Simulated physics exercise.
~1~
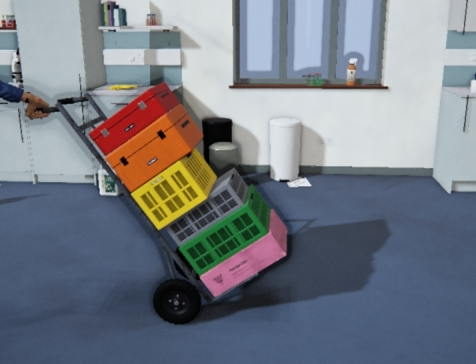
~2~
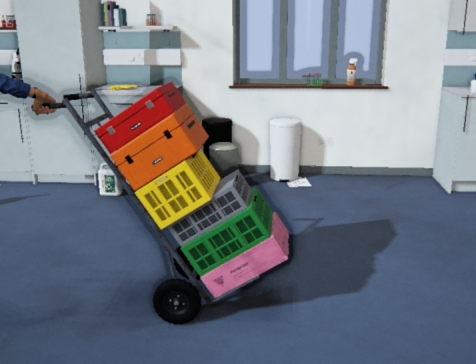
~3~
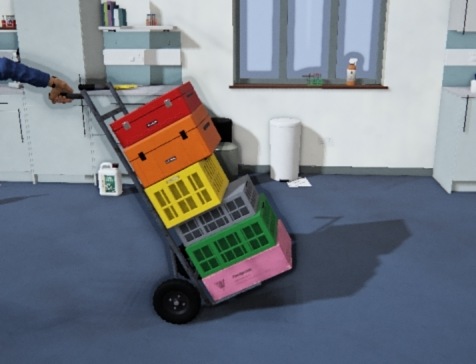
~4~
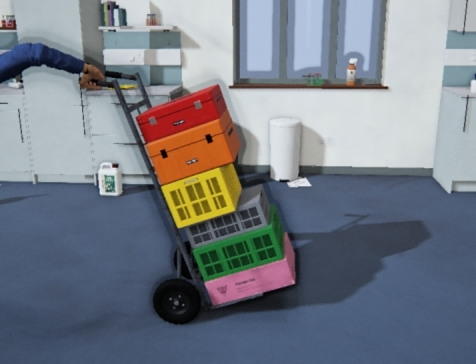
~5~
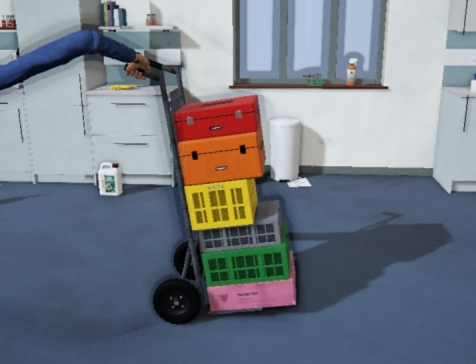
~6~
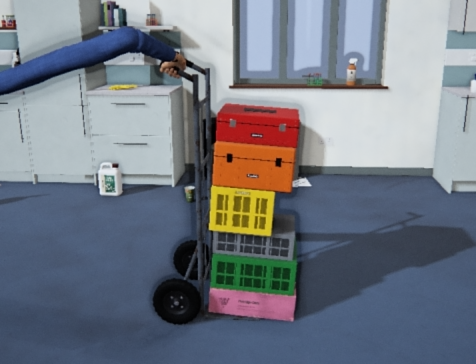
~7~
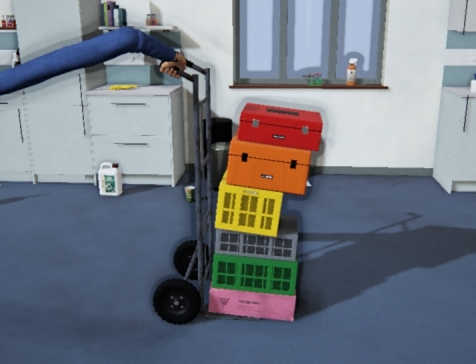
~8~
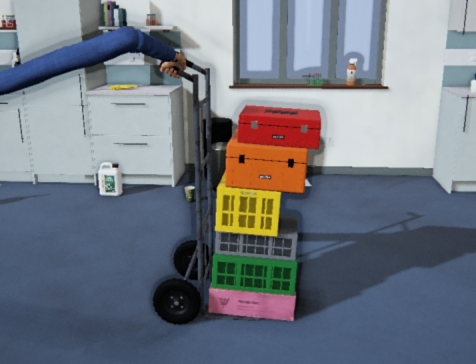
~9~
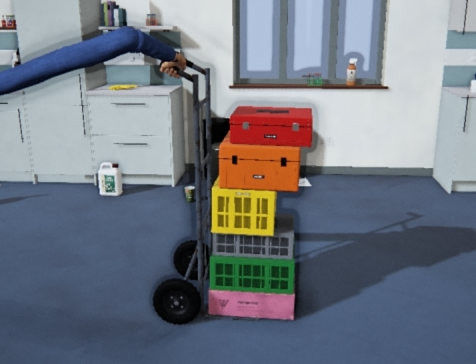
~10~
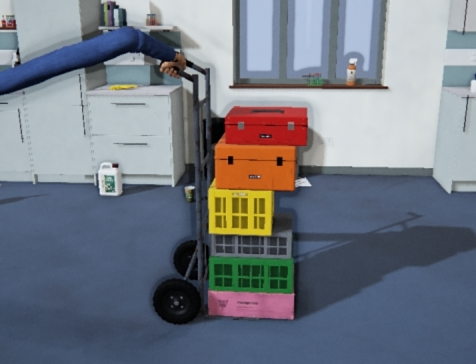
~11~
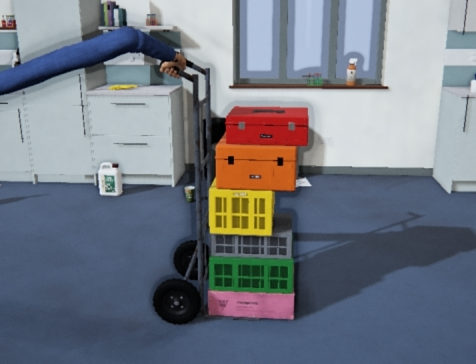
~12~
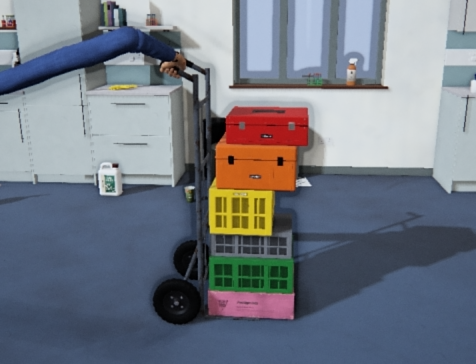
In a room with pale cabinets and a blue floor, a sack truck leans back to the left, loaded with a pink box, green, grey and yellow crates, and orange and red toolboxes on top. A blue-sleeved arm holds the handle and swings the truck upright, slowly at first and then faster. As it comes upright, the upper items slide to the right, away from the frame, and tilt slightly. They rock back and settle level. The stack ends standing and still, with the red toolbox shifted on top and nothing fallen.
